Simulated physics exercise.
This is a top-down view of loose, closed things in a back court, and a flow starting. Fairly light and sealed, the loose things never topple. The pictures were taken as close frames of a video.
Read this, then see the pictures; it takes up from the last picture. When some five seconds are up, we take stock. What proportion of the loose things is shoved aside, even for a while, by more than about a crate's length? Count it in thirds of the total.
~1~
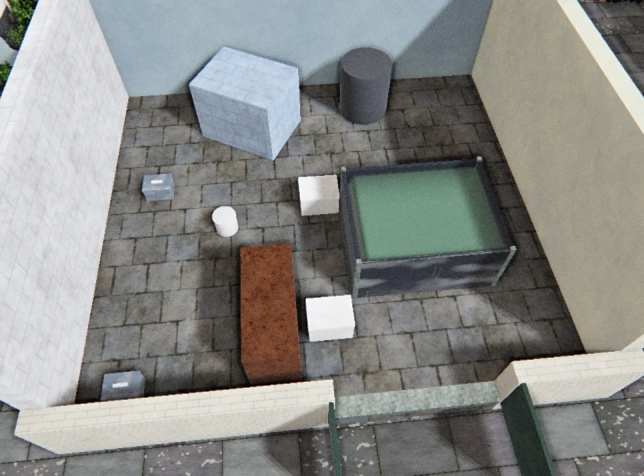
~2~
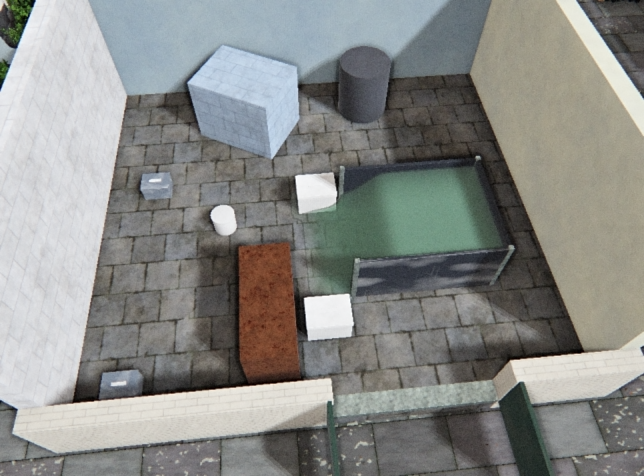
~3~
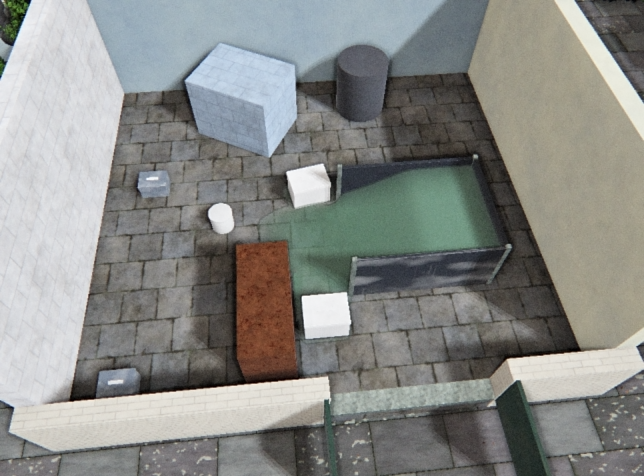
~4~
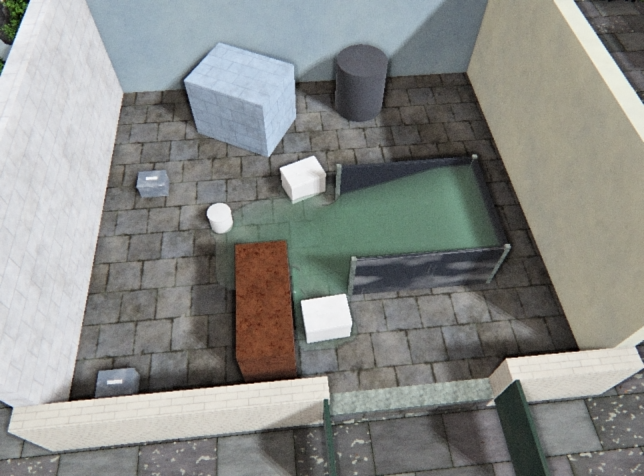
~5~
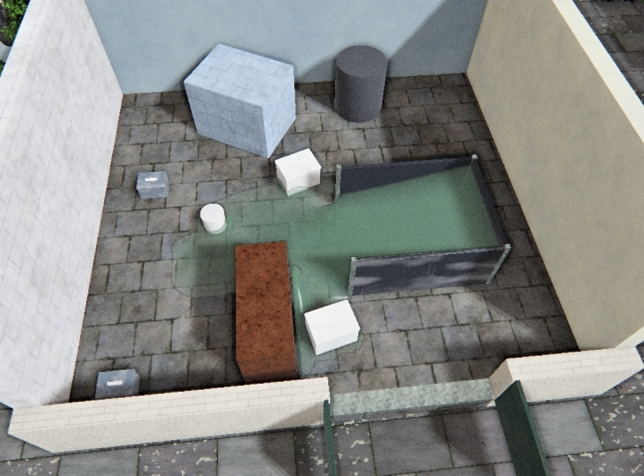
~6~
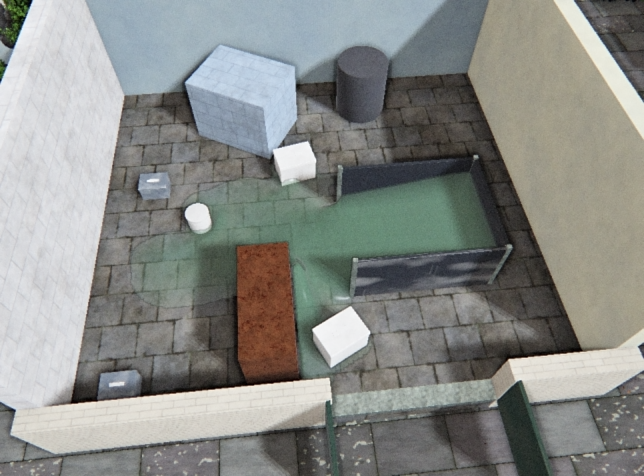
Upper band.
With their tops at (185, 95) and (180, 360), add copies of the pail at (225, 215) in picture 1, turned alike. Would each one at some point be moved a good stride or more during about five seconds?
I'd say got there for the first, then got there for the second.
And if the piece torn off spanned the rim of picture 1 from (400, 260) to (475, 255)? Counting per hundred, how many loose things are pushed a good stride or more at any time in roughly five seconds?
Estimate: Close to 0 per cent.
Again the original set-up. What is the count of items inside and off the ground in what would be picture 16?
I count 3.
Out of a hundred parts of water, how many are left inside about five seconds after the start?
I'd put it close to 90 percent.
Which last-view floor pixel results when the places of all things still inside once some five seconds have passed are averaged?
Mean position: Approx. (261, 194) px.
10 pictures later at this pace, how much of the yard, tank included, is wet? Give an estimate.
Close to 50 per cent, tank included.
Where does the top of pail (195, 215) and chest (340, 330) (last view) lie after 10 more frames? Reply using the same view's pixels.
They end up at about pixels (129, 146) and (476, 383).
A moment on, 3 of 5 are well off their spots; 0 afloat.
Next, 4 of 5 are well off their spots; 3 afloat.
Later, 5 of 5 are well off their spots; 3 afloat.
In the end, 5 of 5 are well off their spots, and 5 have been at some point; 3 afloat.
